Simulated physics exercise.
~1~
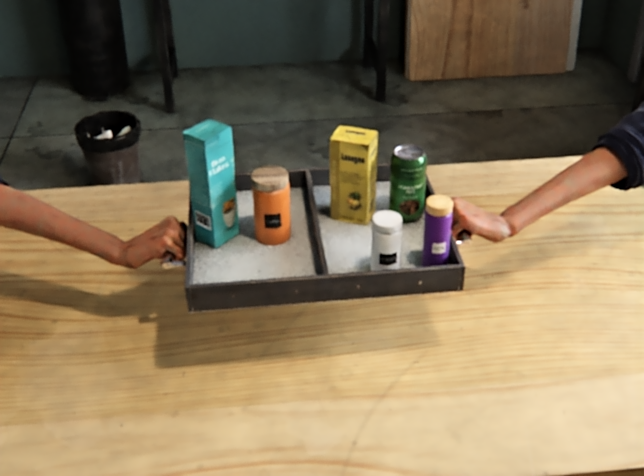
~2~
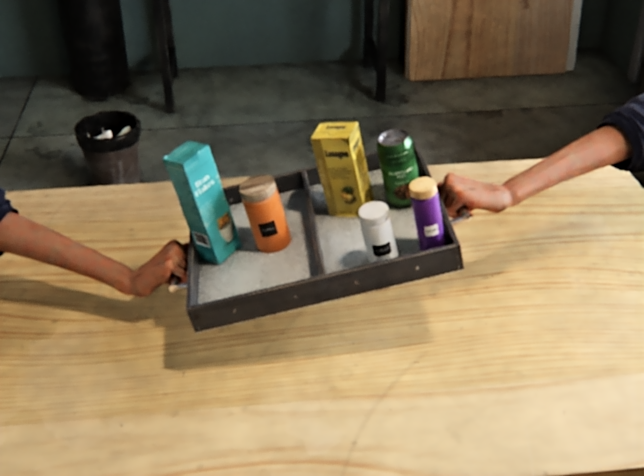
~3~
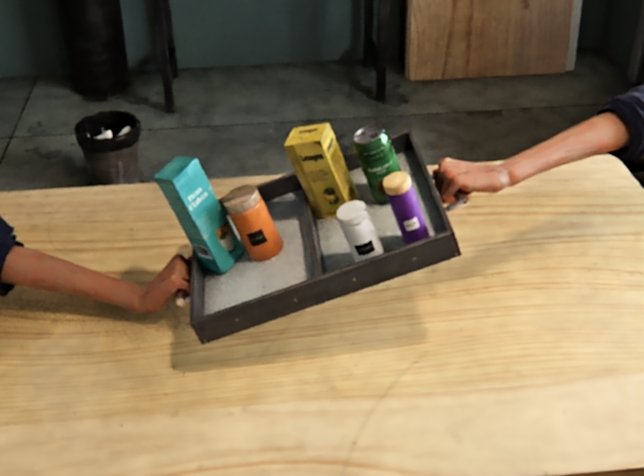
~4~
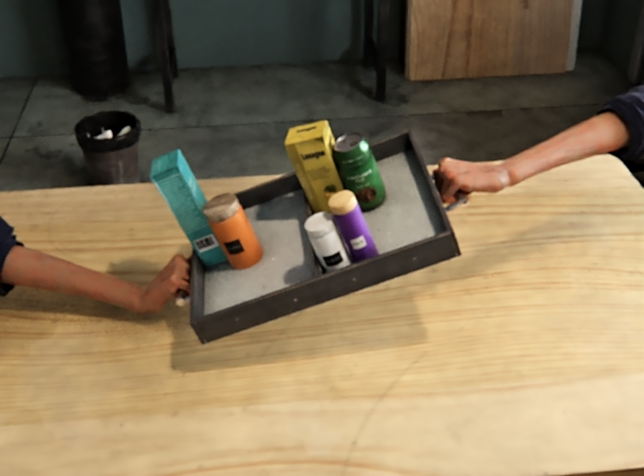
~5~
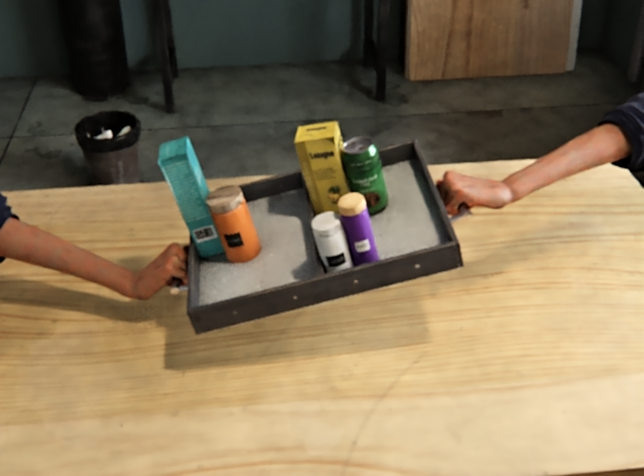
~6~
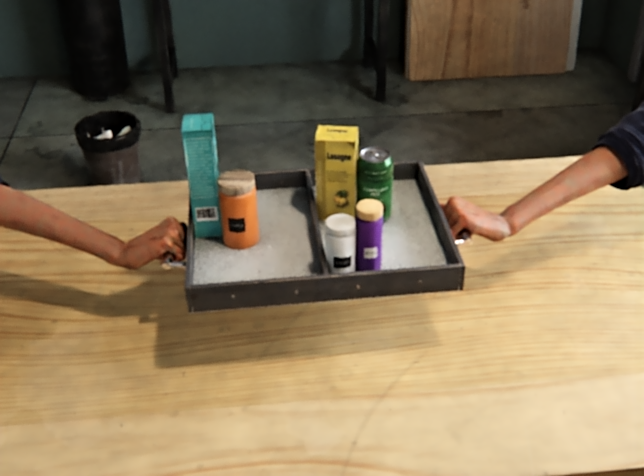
Two hands tipped a dark divided tray down to the left, making the green can, purple shaker, white shaker and orange jar slide left while the turquoise and yellow cartons shifted little; then they levelled it, with everything still standing aboard.
